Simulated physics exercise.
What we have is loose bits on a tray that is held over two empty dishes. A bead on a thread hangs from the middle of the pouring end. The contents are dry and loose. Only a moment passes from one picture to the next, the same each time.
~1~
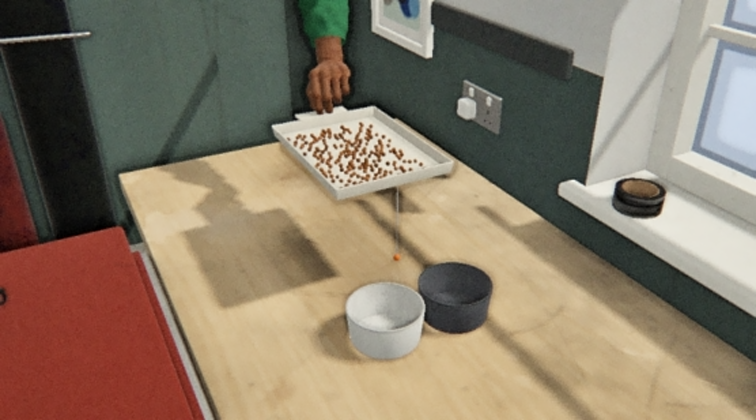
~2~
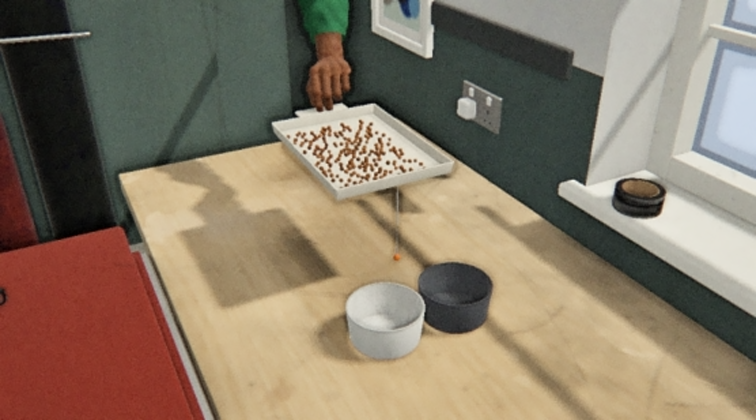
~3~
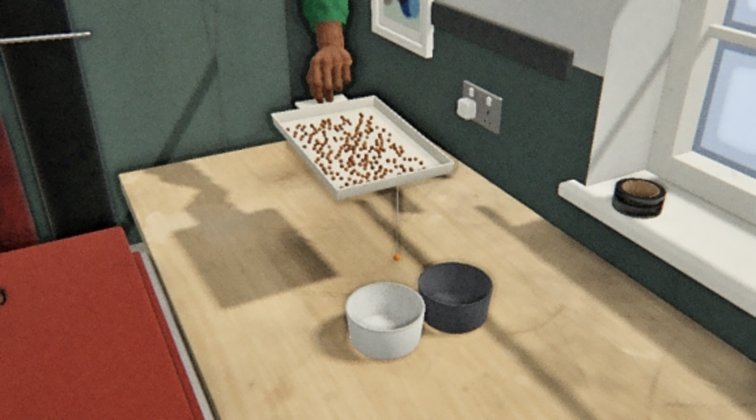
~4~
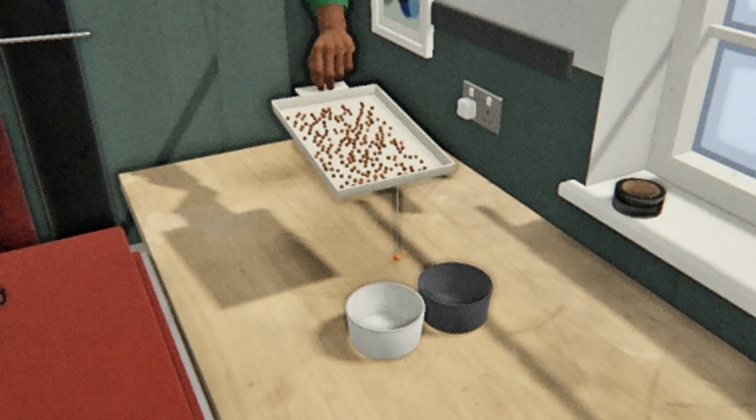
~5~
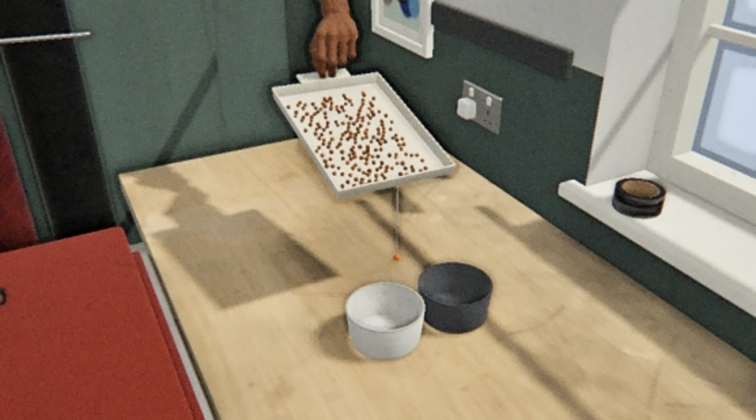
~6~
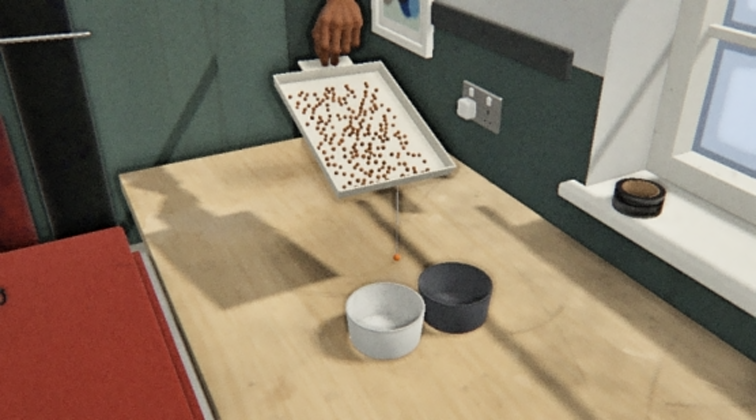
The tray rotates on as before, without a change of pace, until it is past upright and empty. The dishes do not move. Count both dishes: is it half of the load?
The two hold over half of the load.
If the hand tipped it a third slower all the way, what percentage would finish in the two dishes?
Close to 80 per cent.
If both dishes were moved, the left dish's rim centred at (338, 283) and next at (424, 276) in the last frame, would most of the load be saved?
First the smaller part, then more than half.
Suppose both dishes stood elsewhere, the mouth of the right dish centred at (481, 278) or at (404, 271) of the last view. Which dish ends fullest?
One: The left one. Two: Right.
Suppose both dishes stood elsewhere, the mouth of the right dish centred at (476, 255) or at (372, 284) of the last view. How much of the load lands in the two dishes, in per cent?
About 70 and 30 per cent.
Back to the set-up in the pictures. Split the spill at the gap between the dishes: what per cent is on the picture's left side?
About 60 per cent.
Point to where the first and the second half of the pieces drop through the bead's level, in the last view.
Around (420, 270) and then (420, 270).
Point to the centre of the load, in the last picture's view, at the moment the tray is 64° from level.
Roughly at (397, 176).
Shortly afterwards, tray tipped steeply; all but a few on the tray; a little in the air.
Next, tray tipped past a quarter turn; the bulk on the tray; a little in the left dish; a little in the right dish; only a few outside both; only a few in the air.
Some moments later, tray tipped past a quarter turn; near a third in the left dish; near half in the right dish; near a quarter outside both; only a few in the air.
In the end, tray tipped past a quarter turn; near a third in the left dish; near half in the right dish; near a quarter outside both.
